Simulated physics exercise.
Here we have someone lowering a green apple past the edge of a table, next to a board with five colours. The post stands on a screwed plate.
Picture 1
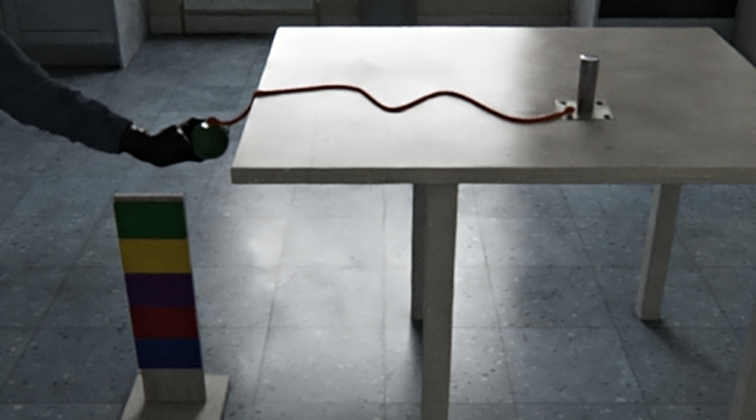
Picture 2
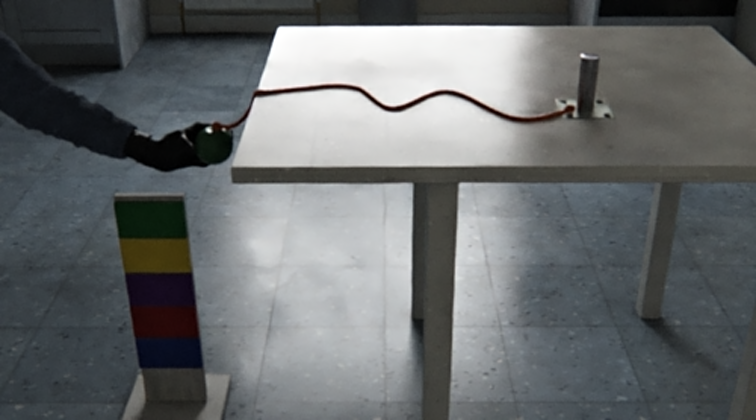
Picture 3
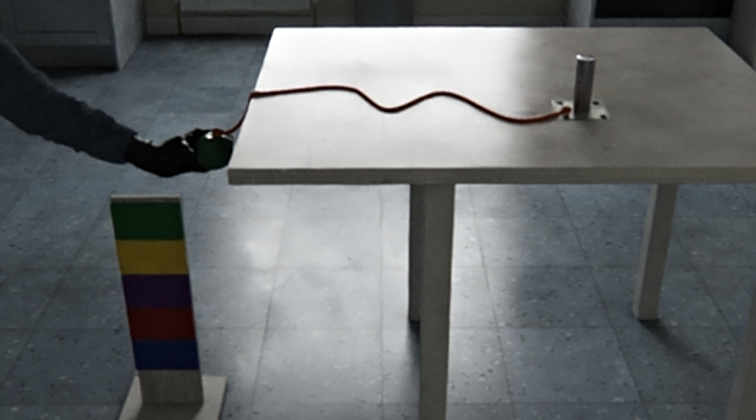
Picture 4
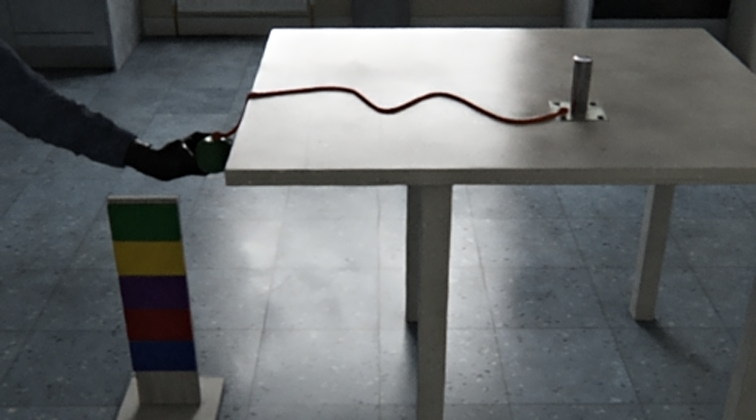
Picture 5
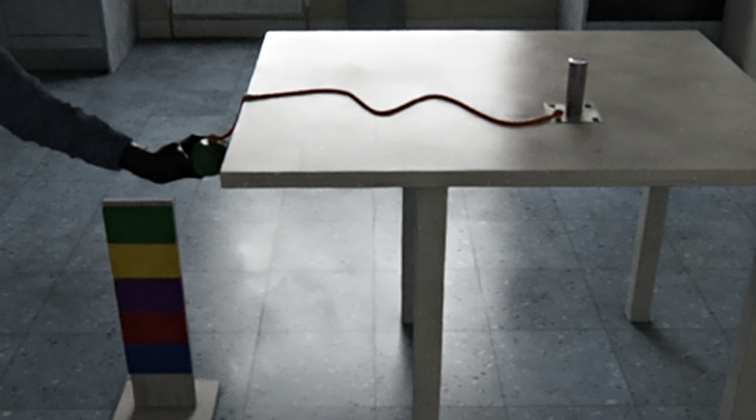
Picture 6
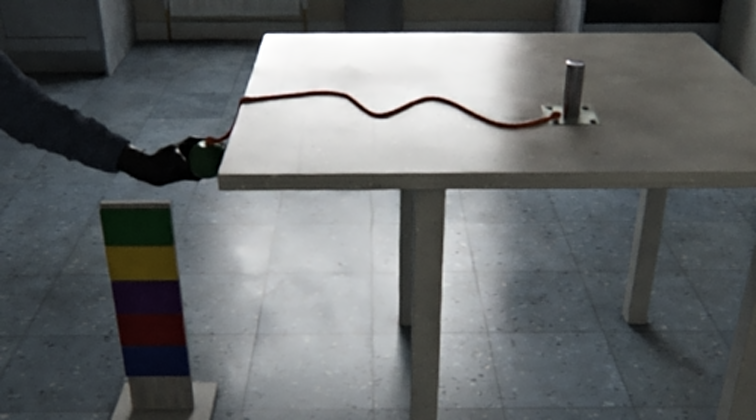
A gloved hand holds a corded green ball almost still beside a white table's left edge.
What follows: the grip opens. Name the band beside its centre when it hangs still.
Its centre hangs level with the yellow band.
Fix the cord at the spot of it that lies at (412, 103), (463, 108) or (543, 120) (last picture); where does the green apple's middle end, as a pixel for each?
About (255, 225), (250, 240) and (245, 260).
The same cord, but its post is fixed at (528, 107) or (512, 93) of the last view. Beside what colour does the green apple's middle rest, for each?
It would be purple; purple.
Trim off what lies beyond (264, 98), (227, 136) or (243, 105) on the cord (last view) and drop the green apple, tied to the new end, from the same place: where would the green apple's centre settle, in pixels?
Try by try, around (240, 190), (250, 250) and (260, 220).
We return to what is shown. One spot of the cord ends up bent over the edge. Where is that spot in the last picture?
At (335, 93), roughly.
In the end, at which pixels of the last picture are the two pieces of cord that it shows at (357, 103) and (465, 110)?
They go to (276, 104) and to (436, 110).
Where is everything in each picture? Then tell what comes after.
Green apple (210, 140); green (150, 221); yellow (155, 257); purple (159, 290); red (164, 323); blue (168, 354), in the first frame.
Green apple (214, 145); cord through (538, 119) (471, 99) (413, 102) (362, 90) (284, 90), in the second frame.
Green apple (215, 151), in the third frame.
Green apple (214, 154); cord through (532, 121) (464, 101) (407, 105) (356, 93) (278, 93), in the fourth frame.
Green apple (210, 157), in the fifth frame.
Green apple (208, 159); cord through (524, 125) (457, 106) (400, 109) (349, 97) (271, 97), in the sixth frame.
Soon after, apple near (225, 258); level with yellow.
Then, apple near (279, 262); level with yellow.
Further on, apple near (253, 265); level with yellow.
At rest, apple near (243, 266); level with yellow. Its middle rests at the yellow band.
